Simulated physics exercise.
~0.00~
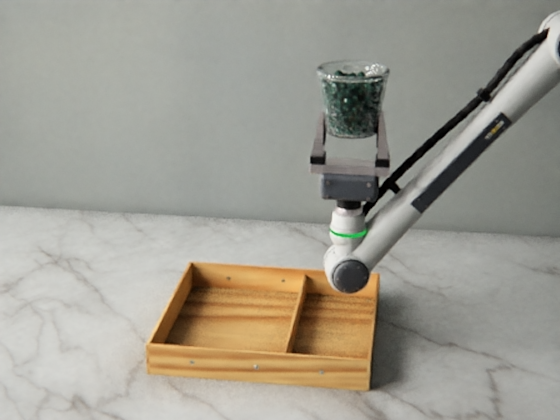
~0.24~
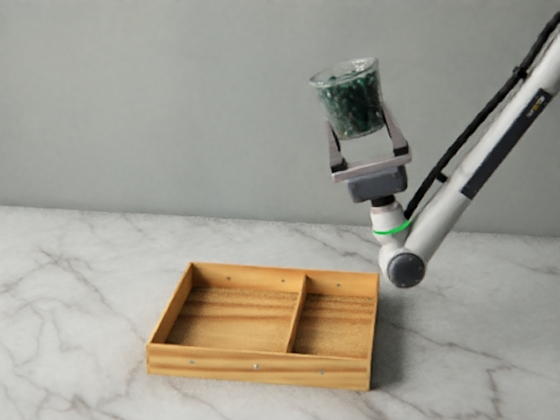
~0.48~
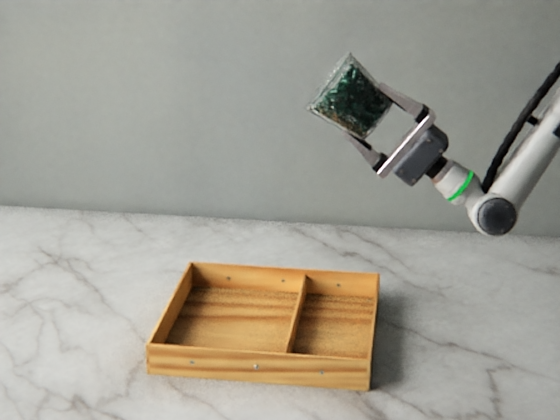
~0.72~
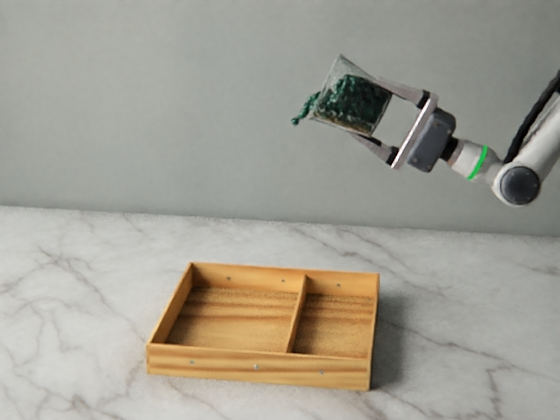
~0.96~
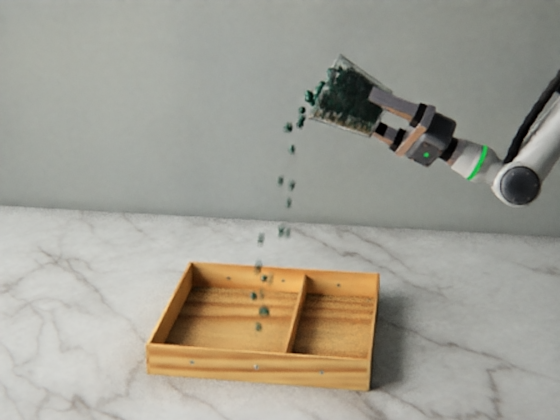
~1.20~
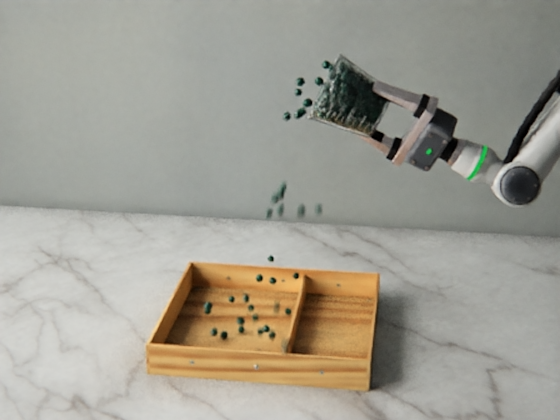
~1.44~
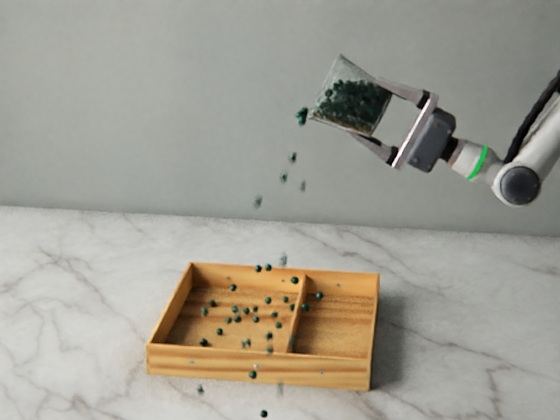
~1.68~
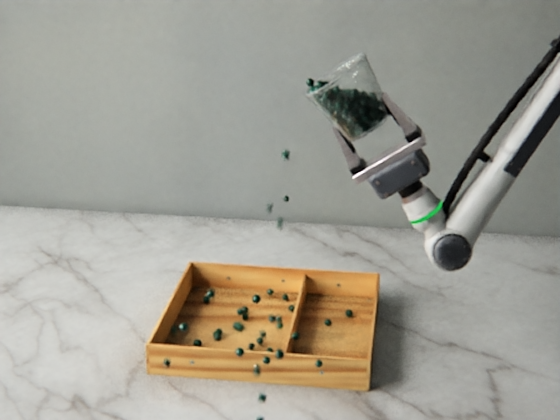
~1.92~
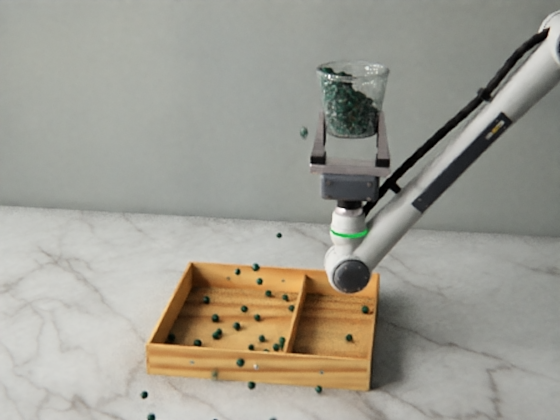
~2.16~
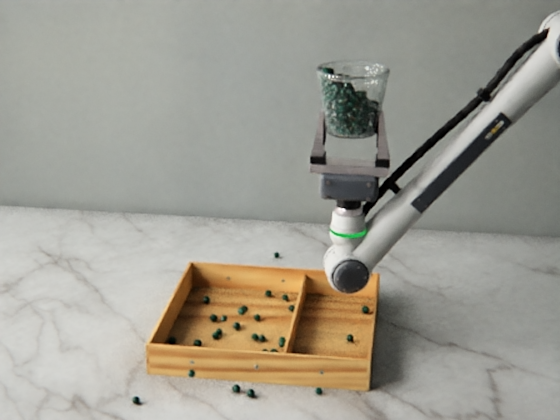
A robot arm tips a clear beaker of dark green beads to the left, spilling some into a divided wooden tray, mostly its left section, then turns it upright, with most beads still inside and a few scattered on the marble tabletop.
